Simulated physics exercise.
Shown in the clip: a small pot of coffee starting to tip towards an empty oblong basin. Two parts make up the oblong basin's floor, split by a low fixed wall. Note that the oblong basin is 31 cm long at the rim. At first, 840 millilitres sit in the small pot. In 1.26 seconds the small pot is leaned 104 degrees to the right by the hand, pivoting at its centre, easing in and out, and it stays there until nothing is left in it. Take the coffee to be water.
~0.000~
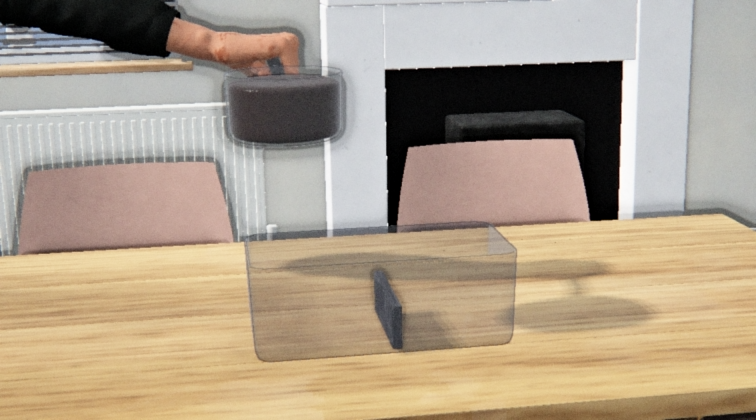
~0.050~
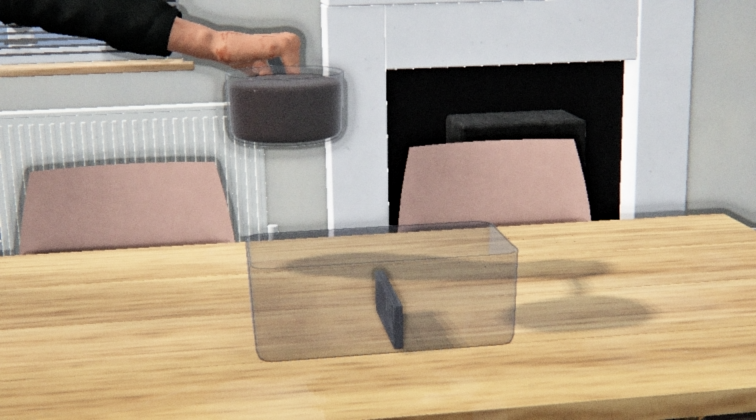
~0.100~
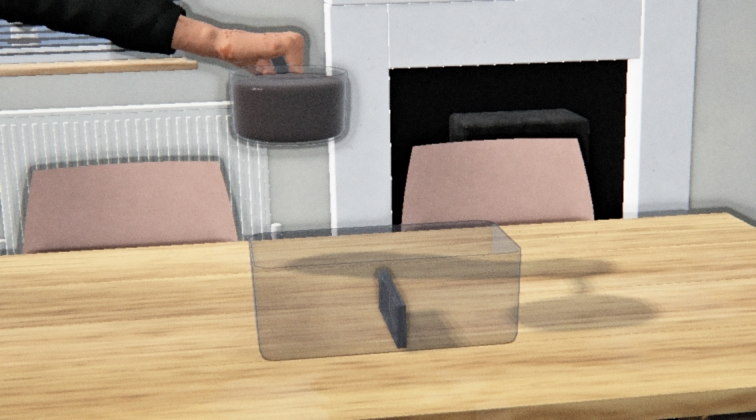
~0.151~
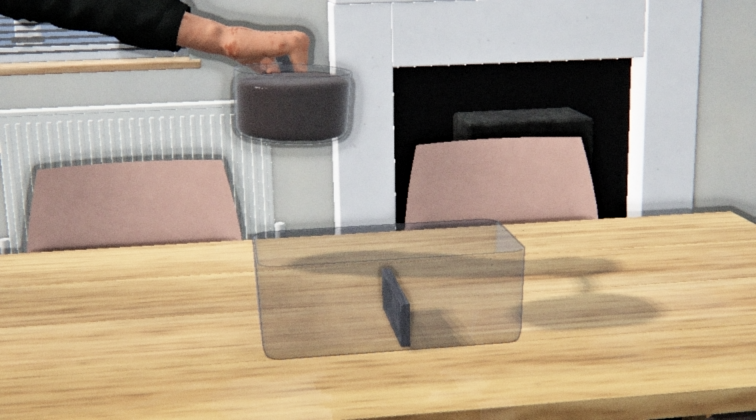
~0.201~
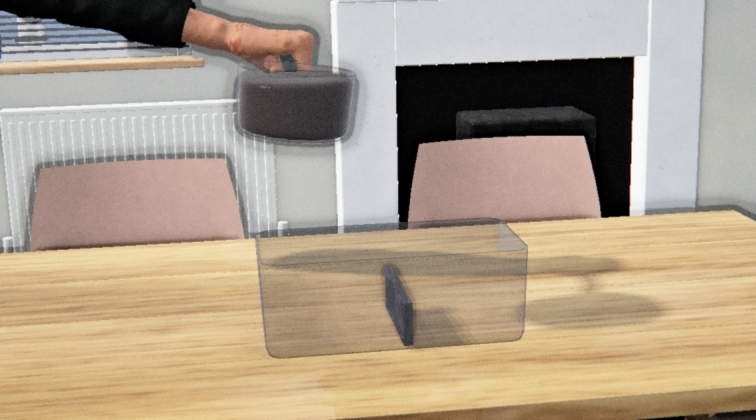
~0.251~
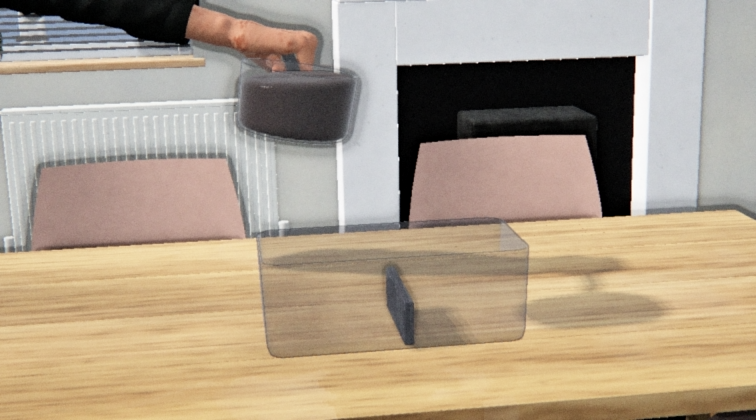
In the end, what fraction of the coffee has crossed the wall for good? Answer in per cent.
In the end about 75 per cent has crossed for good.
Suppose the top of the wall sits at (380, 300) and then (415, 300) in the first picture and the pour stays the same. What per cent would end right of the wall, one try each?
I'd put it at about 75 per cent for the first and about 50 per cent for the second.
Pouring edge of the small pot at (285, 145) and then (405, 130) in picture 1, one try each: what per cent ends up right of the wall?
About 0 %, then about 95 %.
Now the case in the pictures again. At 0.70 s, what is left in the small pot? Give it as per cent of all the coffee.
Roughly 62 per cent.
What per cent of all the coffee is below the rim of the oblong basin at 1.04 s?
Roughly 74 per cent.
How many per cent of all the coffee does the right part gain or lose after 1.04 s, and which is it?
It goes higher by about 5 %.
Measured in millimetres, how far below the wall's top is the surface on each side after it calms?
Left side: Around 46 mm. Right side: Around 24 mm.
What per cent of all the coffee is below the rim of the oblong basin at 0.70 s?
About 10%.
Then, 0.70 s in, the tilt is 62° and 61 per cent is still to pour, 2 is left of the wall and 7 right of it.
Then, 1.04 s in, the tilt is 96° and 13 per cent is still to pour, 4 is left of the wall and 70 right of it.
Then, 1.38 s in, the tilt is 104° and 1 per cent is still to pour, 22 is left of the wall and 75 right of it.
Then, 1.76 s in, the tilt is 104° and 0 per cent is still to pour, 24 is left of the wall and 75 right of it.
Finally, 24 per cent lies left of the wall, 75 right of it and 1 outside.
